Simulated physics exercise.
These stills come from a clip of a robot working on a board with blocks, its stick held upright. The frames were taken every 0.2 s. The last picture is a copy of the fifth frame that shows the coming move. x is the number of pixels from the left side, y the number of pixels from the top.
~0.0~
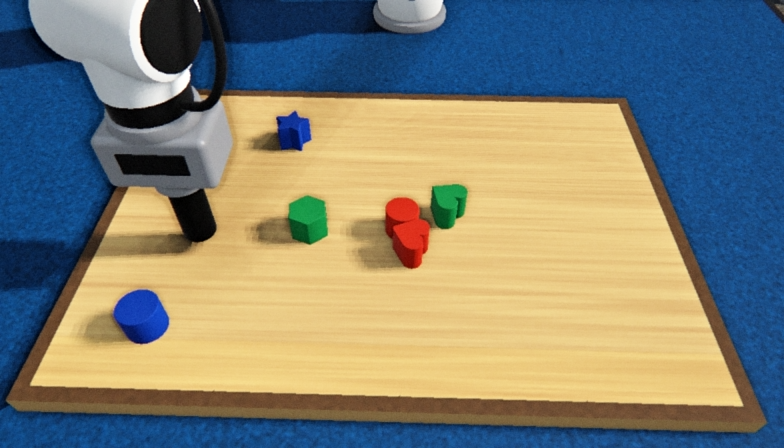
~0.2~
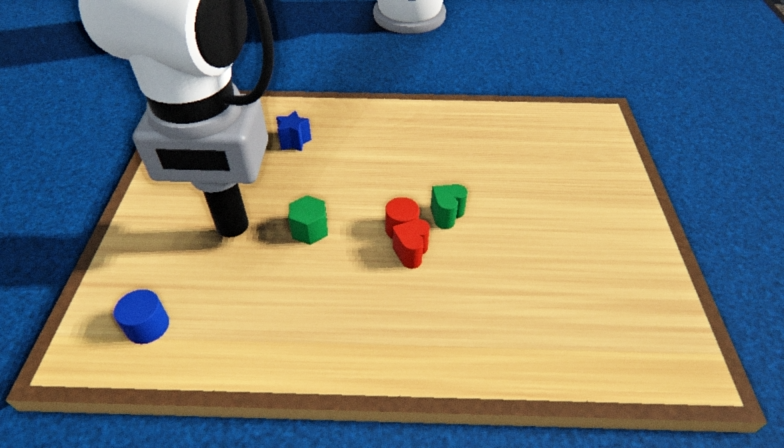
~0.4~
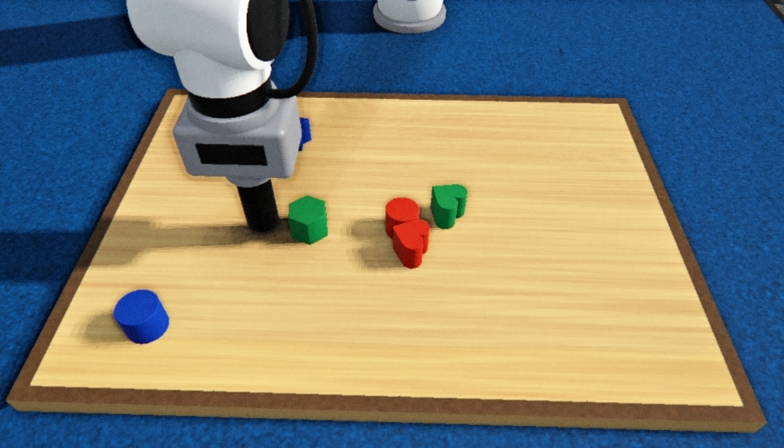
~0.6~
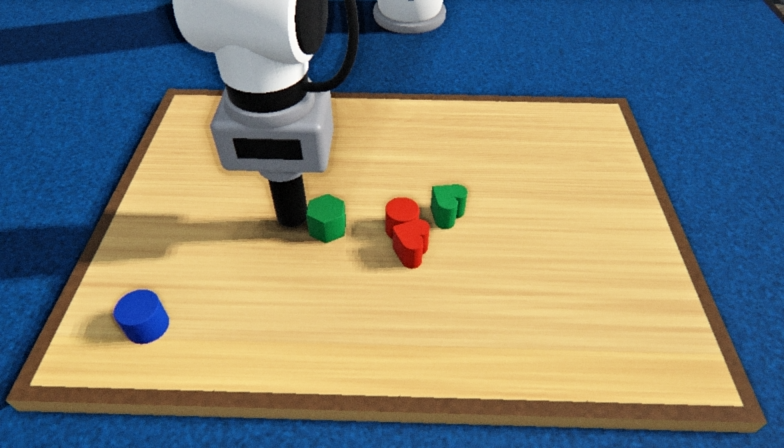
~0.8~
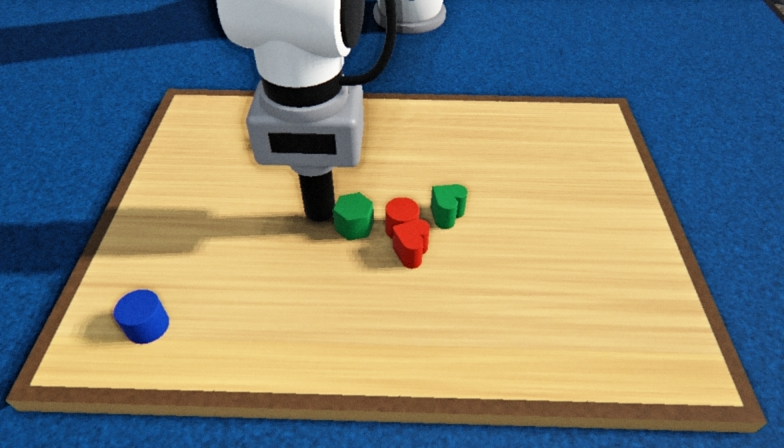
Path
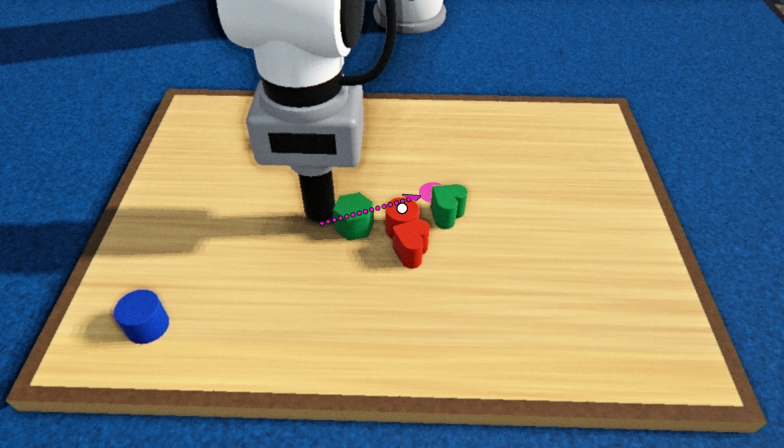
A robot arm slid its black stick rightward across a wooden board, met a green hexagon block and pushed it closer to the red blocks, while the blue round block stayed still.
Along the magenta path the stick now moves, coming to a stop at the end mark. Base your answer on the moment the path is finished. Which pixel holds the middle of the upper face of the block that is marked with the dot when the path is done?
At the end it should sit near (452, 223).
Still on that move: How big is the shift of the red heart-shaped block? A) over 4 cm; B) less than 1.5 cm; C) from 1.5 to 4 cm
I choose B.
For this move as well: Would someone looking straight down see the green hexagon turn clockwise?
Yes, that is how it ends up.
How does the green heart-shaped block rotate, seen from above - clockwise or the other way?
Against the clock.
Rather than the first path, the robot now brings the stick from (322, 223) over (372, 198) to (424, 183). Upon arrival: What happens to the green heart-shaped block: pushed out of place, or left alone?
Its place stays the same.
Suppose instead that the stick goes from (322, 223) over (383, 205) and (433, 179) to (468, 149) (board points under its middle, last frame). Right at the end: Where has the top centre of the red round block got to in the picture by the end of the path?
At (445, 217).
Drawn move, from (322, 223) directly to (434, 192); the dot is on the red round block.
The first path, step by step. One third of the way, stick (361, 202); green hexagon (393, 197); red round block (425, 209).
Two thirds of the way, stick (399, 191); green hexagon (429, 196), turned 45° clockwise; red round block (449, 218); green heart-shaped block (467, 195), turned 50° anticlockwise.
At the end, stick (435, 181); green hexagon (446, 195), turned 105° clockwise; red round block (452, 223); red heart-shaped block still; green heart-shaped block (479, 199), turned 80° anticlockwise.
